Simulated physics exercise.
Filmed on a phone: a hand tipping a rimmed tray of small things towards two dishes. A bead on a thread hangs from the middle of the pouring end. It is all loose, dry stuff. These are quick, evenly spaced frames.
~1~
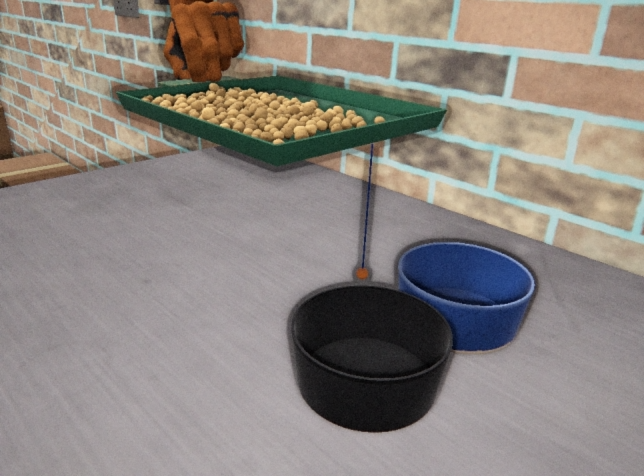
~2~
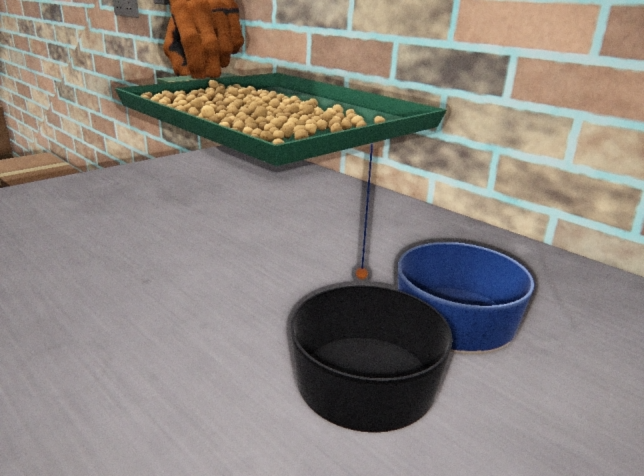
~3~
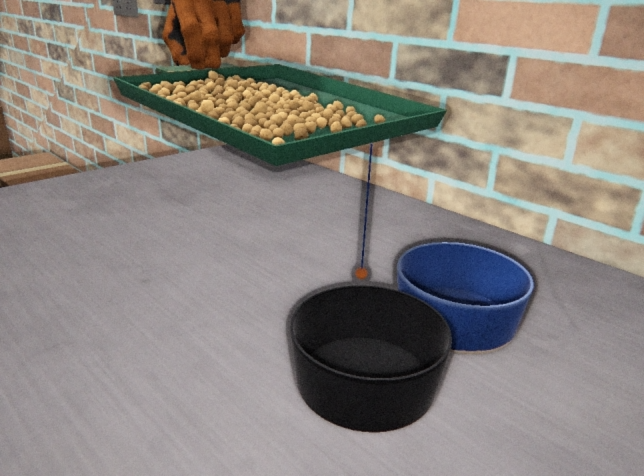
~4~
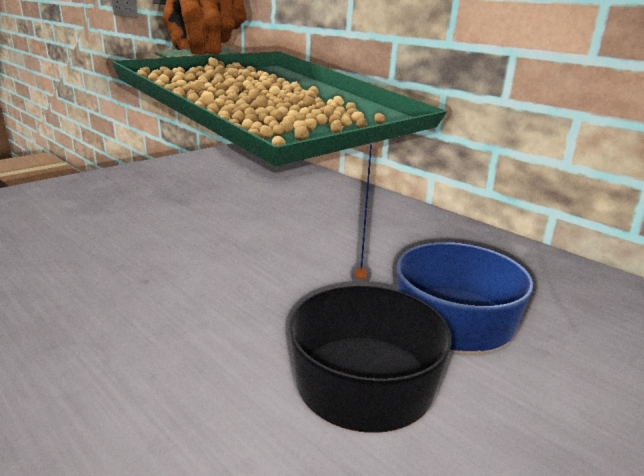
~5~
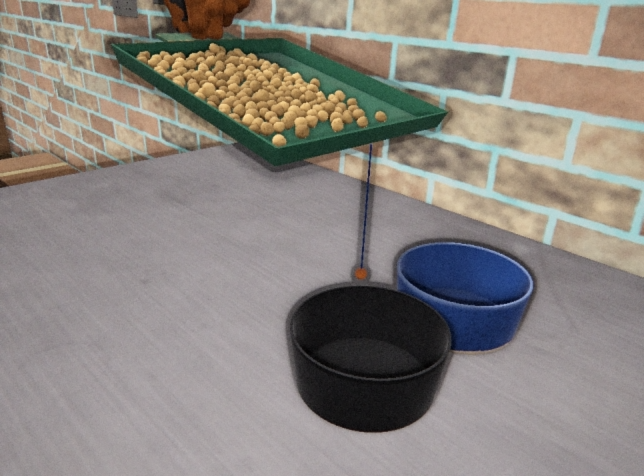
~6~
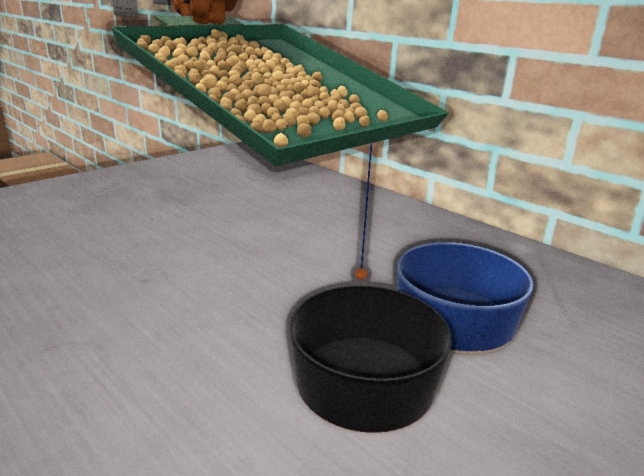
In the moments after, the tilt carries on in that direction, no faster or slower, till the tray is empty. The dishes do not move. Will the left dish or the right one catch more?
Fuller: The left-hand dish.
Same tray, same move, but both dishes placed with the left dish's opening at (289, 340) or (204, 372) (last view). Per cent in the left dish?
Near 20 % and 0 %.
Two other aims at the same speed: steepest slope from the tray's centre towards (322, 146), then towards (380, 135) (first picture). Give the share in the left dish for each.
In turn 60 and 30 in a hundred.
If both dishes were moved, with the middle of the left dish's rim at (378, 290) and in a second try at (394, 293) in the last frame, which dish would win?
In turn: The dish on the left; left.
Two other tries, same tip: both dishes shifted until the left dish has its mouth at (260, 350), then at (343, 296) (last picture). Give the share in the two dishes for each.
The first gives 40 %, the second 30 %.
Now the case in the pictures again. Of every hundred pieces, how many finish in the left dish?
It comes to 60 per cent or so.
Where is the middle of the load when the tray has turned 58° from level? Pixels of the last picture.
At about (343, 86).
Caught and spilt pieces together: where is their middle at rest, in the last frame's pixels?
Close to (394, 378).
Soon, tray tipped steeply; nearly all on the tray; a stray few in the air.
A while on, tray tipped right over; about half on the tray; a small part in the left dish; a stray few in the right dish; a small part outside both; about a third in the air.
Towards the end, tray tipped past a quarter turn; about two thirds in the left dish; about a quarter in the right dish; about a quarter outside both.
Finally, tray tipped past a quarter turn; about two thirds in the left dish; about a quarter in the right dish; about a quarter outside both.
